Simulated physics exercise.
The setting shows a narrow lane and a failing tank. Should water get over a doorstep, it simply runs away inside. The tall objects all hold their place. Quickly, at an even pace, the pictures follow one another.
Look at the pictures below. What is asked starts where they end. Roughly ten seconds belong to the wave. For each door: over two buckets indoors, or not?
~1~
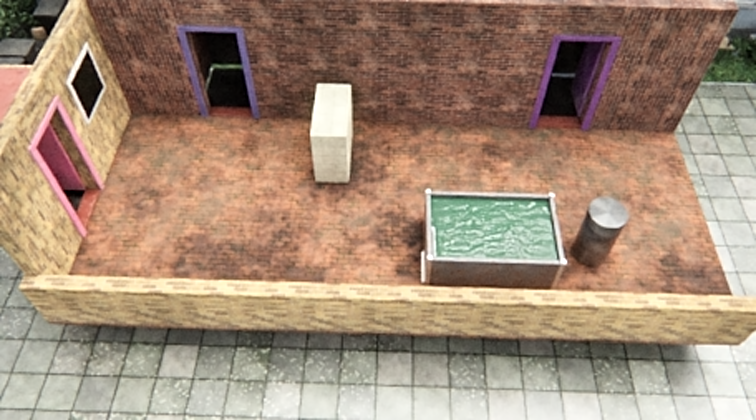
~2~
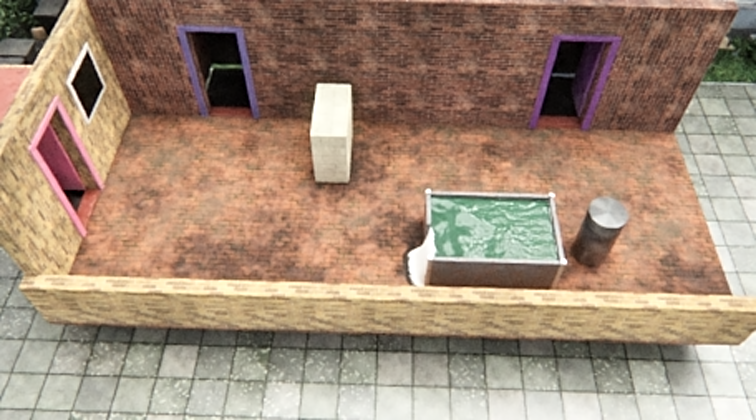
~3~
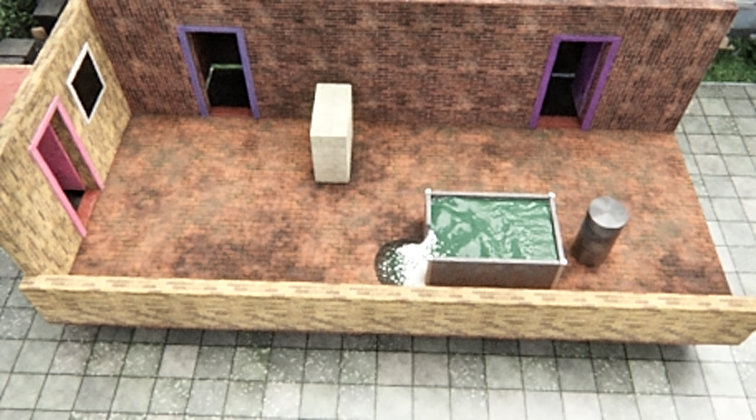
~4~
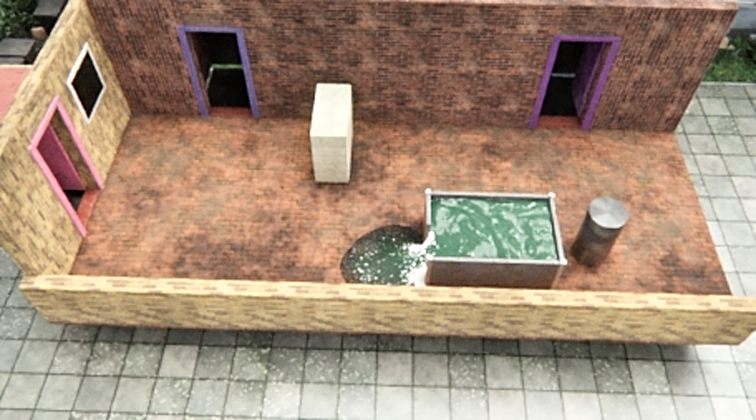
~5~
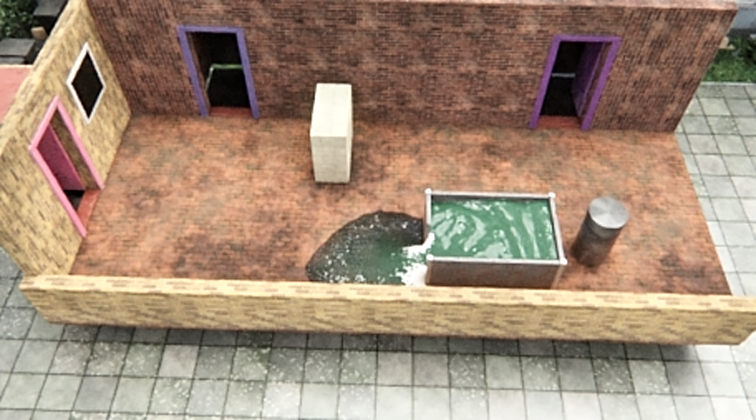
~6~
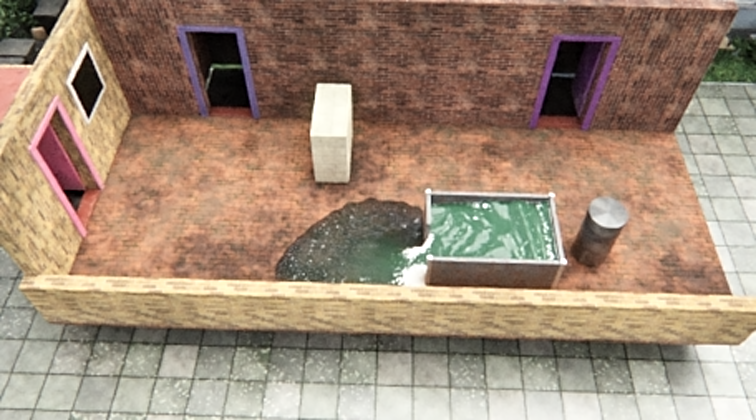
The pink door lets in beyond two buckets. The purple door keeps it to two buckets. The blue door lets in beyond two buckets.
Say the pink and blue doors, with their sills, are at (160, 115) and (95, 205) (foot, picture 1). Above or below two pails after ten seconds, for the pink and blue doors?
Then: The pink door passes that mark, the blue door lets more in.
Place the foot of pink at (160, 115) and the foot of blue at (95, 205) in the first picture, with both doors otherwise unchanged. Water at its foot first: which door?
It would be the blue one.
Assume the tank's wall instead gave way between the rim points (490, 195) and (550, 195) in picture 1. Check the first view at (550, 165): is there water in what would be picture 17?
Soaked.
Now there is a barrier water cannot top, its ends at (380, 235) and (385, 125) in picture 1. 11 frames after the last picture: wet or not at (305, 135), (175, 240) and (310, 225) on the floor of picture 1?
Reading them off in sequence: Spared, swamped, swamped.
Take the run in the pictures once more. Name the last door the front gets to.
That is the door marked purple.
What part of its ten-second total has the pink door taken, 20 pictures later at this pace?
Share by then: 35 in a hundred.
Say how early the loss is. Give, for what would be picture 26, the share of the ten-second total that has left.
My reading is near 25 per cent.
A moment on, water covers 20 % of the floor; the pink door not reached, the purple door not reached, the blue door not reached.
Next, water covers 35 % of the floor; the pink door not reached, the purple door not reached, the blue door not reached.
Then, water covers 45 % of the floor; the pink door over two buckets in, the purple door not reached, the blue door wet at the sill, nothing in.
Later, water covers 50 % of the floor; the pink door over two buckets in, the purple door not reached, the blue door under two buckets in.
In the end, water covers 65 % of the floor; the pink door over two buckets in, the purple door wet at the sill, nothing in, the blue door over two buckets in.
